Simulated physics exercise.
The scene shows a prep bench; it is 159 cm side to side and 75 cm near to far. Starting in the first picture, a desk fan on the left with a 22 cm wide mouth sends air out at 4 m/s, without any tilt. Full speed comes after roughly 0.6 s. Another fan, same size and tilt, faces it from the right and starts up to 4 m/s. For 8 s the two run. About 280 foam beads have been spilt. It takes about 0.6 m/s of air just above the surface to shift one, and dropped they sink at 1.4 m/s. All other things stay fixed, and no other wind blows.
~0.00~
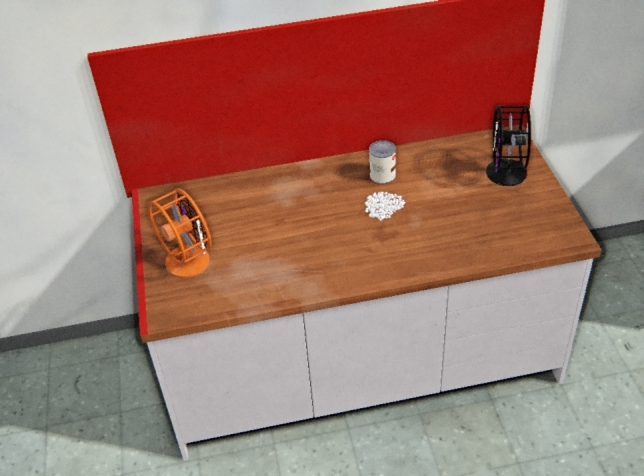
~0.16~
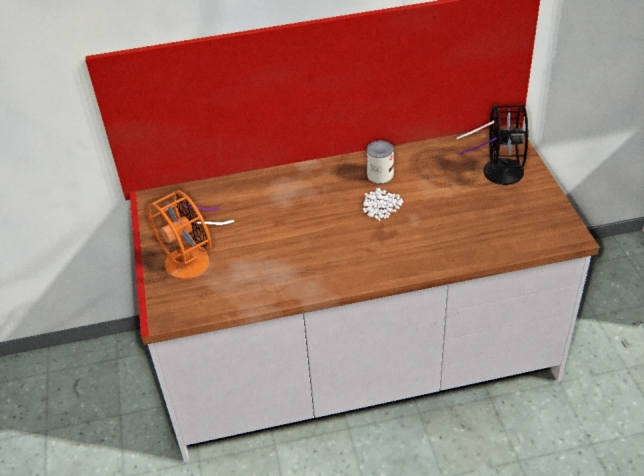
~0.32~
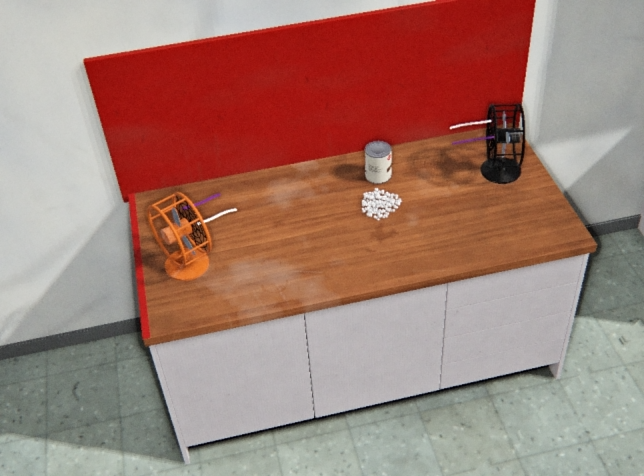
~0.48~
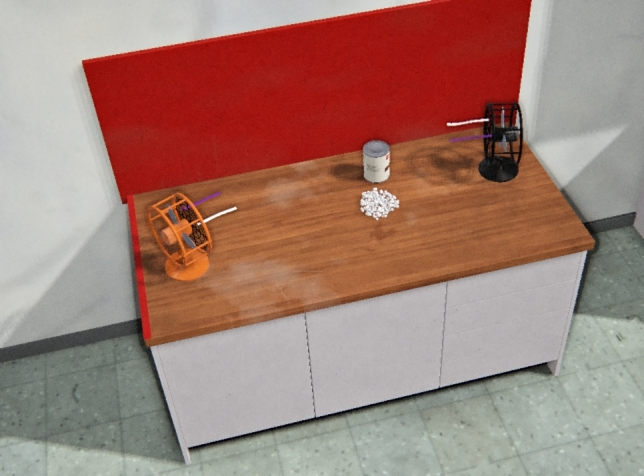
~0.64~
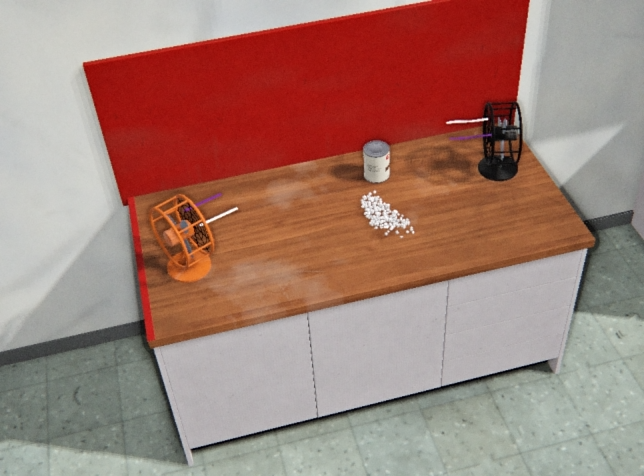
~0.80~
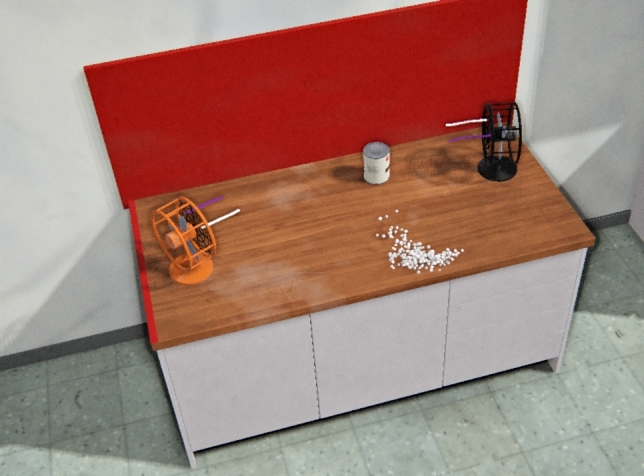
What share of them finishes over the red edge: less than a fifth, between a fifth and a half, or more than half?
Less than a fifth.
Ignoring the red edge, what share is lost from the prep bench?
Roughly 100 %.
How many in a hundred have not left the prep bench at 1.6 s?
Near 3 per cent, more or less.
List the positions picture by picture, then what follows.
In the first frame, the middle of the foam beads is near (383, 205), none has stirred yet, the mouth of the desk fan is at (179, 227) and that of the second one at (511, 138).
In the second frame, the middle of the foam beads is near (382, 203), none has stirred yet and the red edge is centred on (135, 258).
In the third frame, the middle of the foam beads is near (380, 203), none has stirred yet and the top of a tin is at (378, 149).
In the fourth frame, the middle of the foam beads is near (379, 203) and none has stirred yet.
In the fifth frame, the middle of the foam beads is near (385, 216), the farthest in sight from the desk fan is at (411, 228) and about 90 % have left their places.
In the sixth frame, the middle of the foam beads is near (419, 258), the farthest in sight from the desk fan is at (462, 251) and all have left their places.
After 1.6 s, 3 % are still on the top, 0 % are over the red edge.
After 2.6 s, 2 % are still on the top, 0 % are over the red edge.
After 4.4 s, 0 % are still on the top, 0 % are over the red edge.
After 8.0 s, at the end, 0 % are over the red edge.
